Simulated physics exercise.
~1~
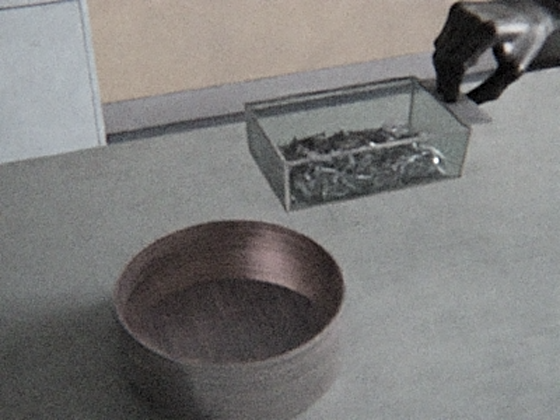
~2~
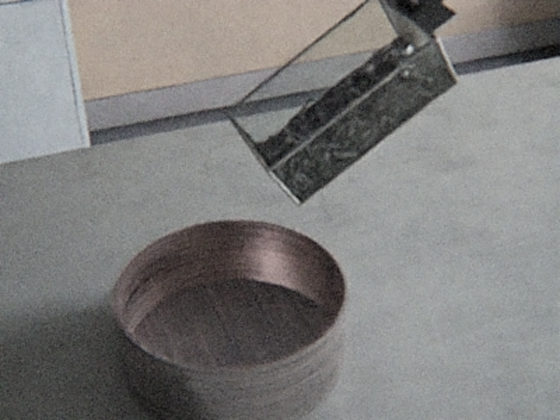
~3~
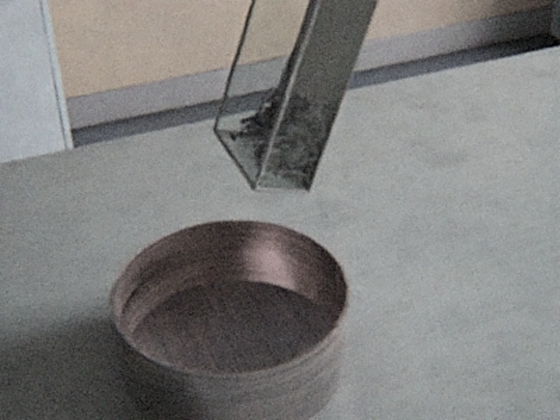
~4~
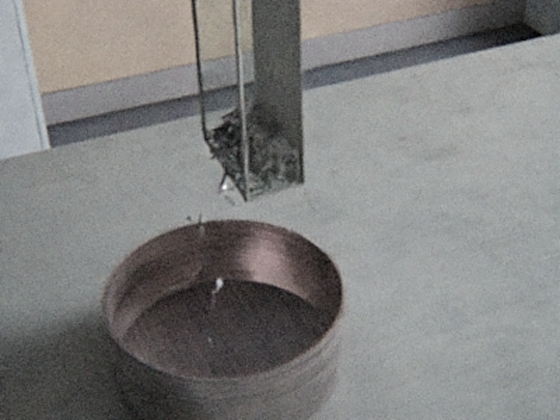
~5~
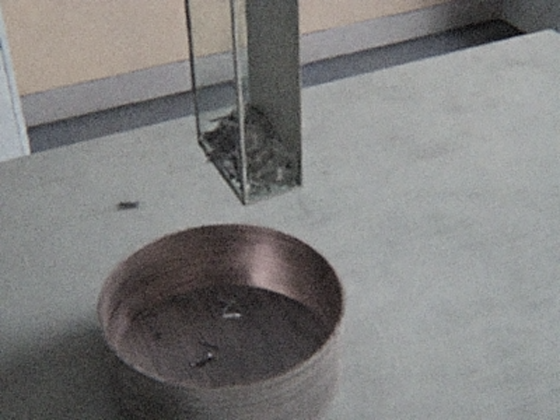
A clear box of dark metal screws, gripped by a black mechanical hand, was lifted and tipped upright above a round brown pot; a few pieces dropped into the pot and one landed on the table, while most stayed in the box.
